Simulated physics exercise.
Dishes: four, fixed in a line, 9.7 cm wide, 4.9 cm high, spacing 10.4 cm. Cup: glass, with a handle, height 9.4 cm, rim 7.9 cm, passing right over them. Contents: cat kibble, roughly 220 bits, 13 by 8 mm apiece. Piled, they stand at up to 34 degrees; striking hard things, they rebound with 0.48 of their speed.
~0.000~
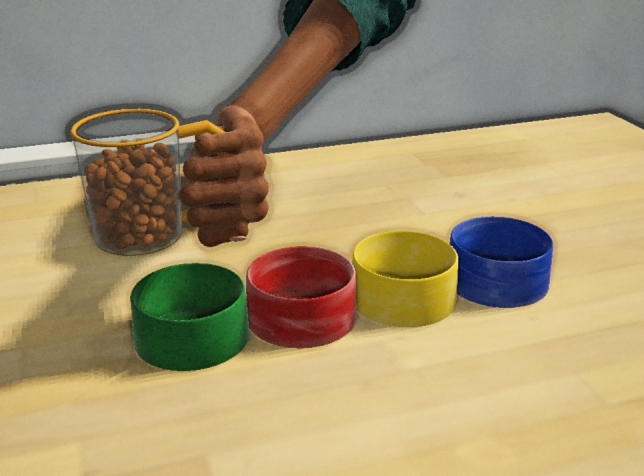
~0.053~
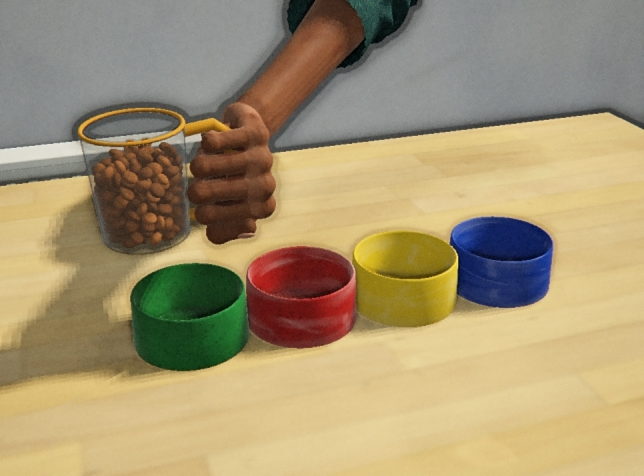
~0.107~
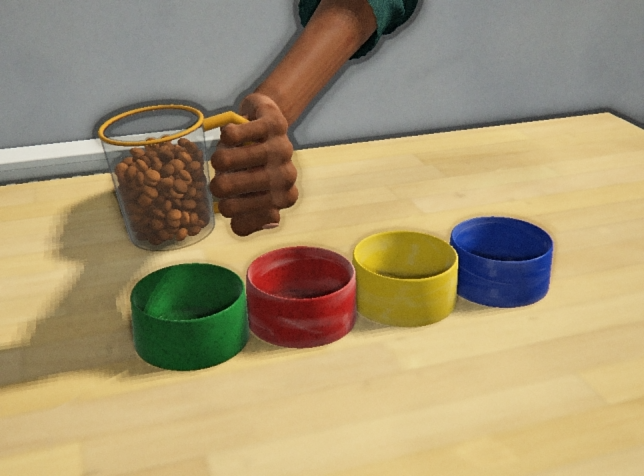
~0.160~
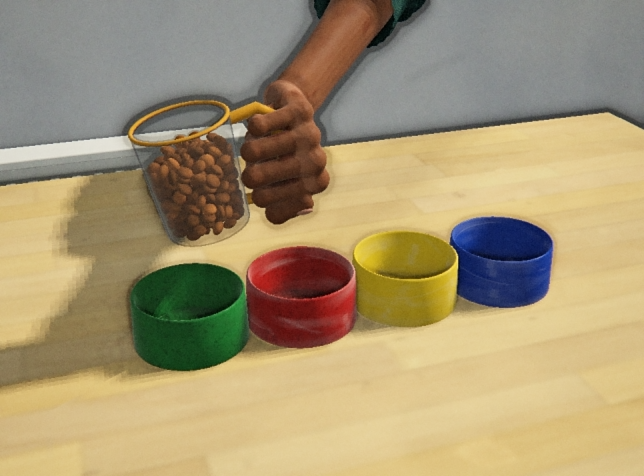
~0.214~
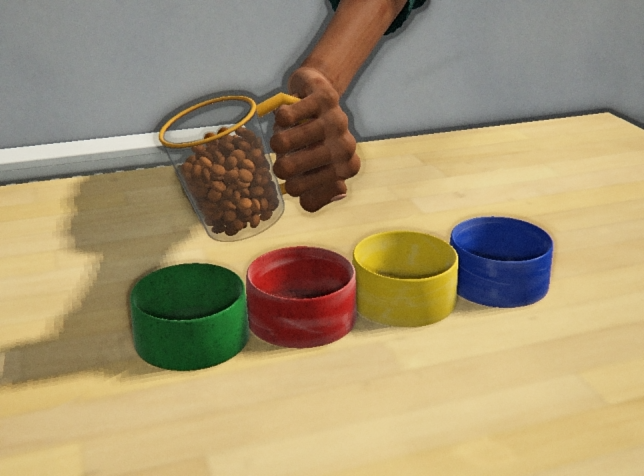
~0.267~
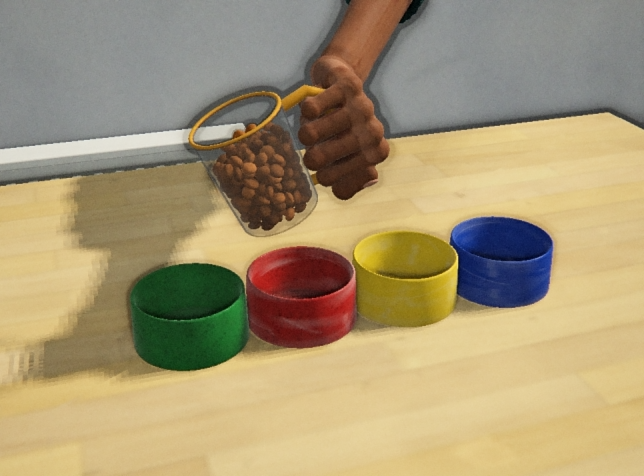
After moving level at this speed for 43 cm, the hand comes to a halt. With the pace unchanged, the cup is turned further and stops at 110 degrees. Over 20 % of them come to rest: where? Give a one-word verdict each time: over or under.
Red: Its share will not go past a fifth; blue: Its share will go past a fifth; green: Its share will not go past a fifth; yellow: Its share will not go past a fifth; counter: Its share will not go past a fifth.
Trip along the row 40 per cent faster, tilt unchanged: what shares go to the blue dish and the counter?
The shares would then be blue 90 and counter 0.
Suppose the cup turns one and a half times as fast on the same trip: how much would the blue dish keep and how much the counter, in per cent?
In that case the blue dish gets 90 and the counter gets 0.
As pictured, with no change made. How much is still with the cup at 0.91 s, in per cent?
100 %.
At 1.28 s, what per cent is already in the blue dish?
It works out to some 25 per cent.
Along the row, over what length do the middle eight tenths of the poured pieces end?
Length: Approx. 6 cm.
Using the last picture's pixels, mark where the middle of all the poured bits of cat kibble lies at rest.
Resting centre estimate: Around (505, 258).
After 0.65 s, tilt 64 degrees; cup holds 100 %.
Then, at 0.91 s, tilt 93 degrees; cup holds 100 %.
After 1.28 s, tilt 110 degrees; cup holds 70 %, blue 25 %.
In the end, at 2.9 s, red 0 %, blue 90 %, green 0 %, yellow 0 %, counter 0 %, cup 10 %.
